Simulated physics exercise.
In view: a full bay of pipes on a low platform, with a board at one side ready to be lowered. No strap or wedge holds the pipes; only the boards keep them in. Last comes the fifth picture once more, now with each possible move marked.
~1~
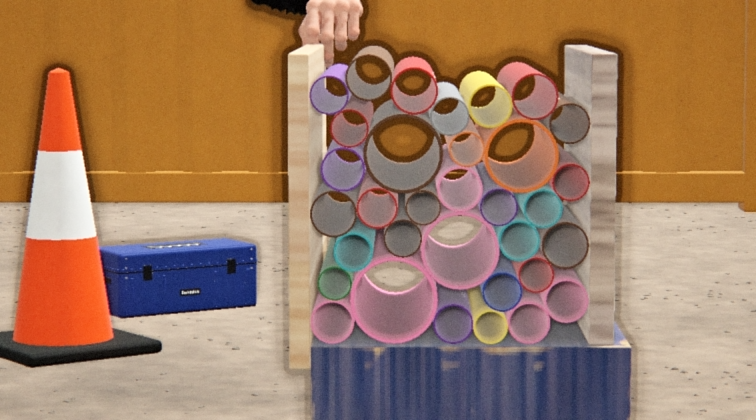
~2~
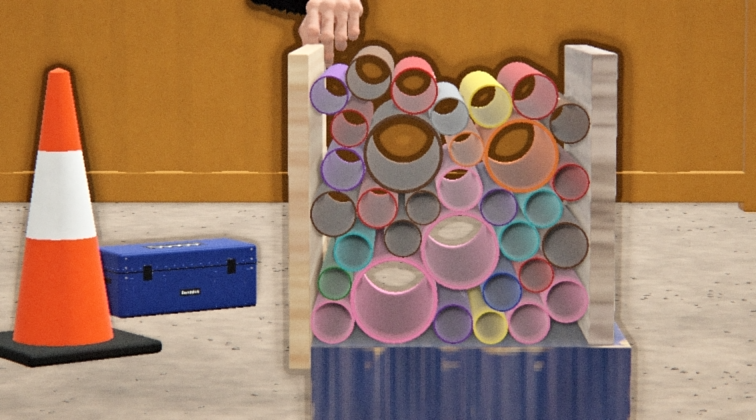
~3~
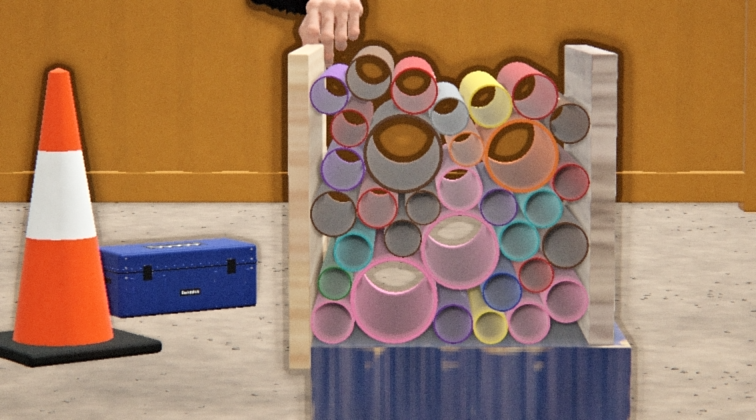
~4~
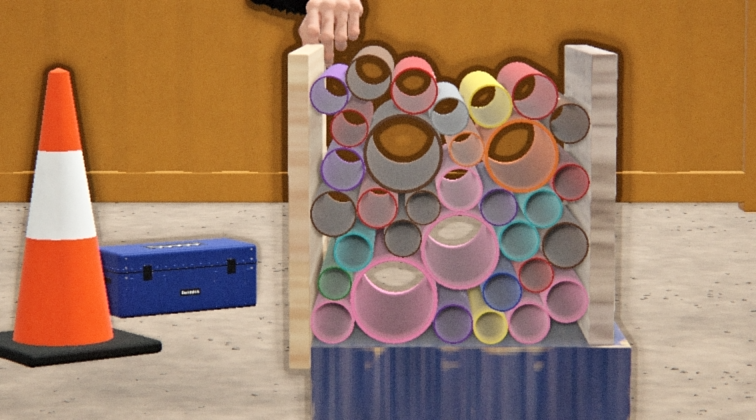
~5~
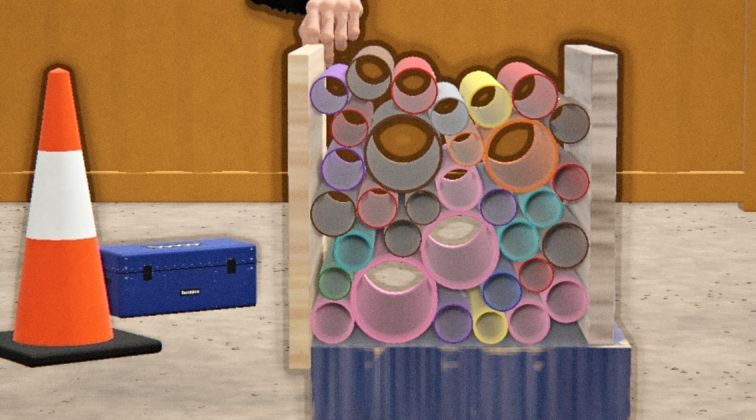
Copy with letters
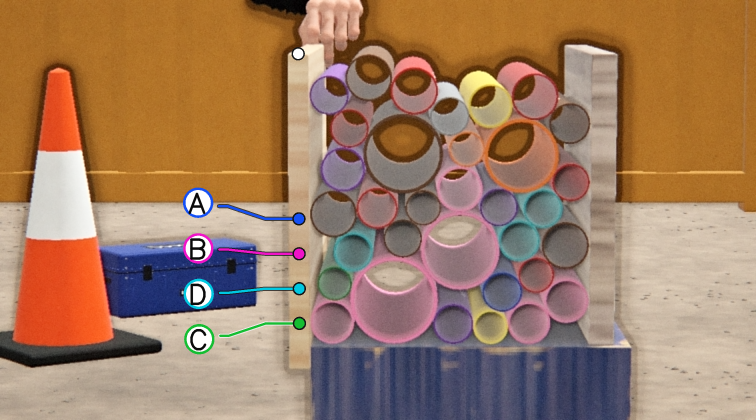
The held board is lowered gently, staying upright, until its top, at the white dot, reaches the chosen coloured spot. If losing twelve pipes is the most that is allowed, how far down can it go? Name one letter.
The answer is mark D.
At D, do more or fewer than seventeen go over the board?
At D, fewer than seventeen.
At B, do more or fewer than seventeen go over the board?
Fewer than seventeen.
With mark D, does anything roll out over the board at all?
Yes, at D.
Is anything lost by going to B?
At B: Yes.
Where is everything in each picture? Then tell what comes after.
In the first frame, a red pipe (377, 208); a purple pipe (343, 169); a red pipe (350, 129).
In the second frame, a red pipe (350, 129); a red pipe (414, 91).
In the third frame, side board (309, 191); a pink pipe (332, 322).
In the fourth frame, a blue pipe (502, 291); a red pipe (536, 275).
In the fifth frame, a red pipe (377, 208); a purple pipe (343, 169); a red pipe (350, 129).
On the marked copy, A at (299, 219); B at (299, 254); C at (299, 324); D at (299, 289); the white dot at (298, 54).
Following D. Soon after the start, top of the board (310, 152).
Later, top of the board (310, 260).
In the end, top of the board (311, 288), about five out over the board.
As for the rest, A three out over the board; B about four out over the board; C more than twelve out over the board.
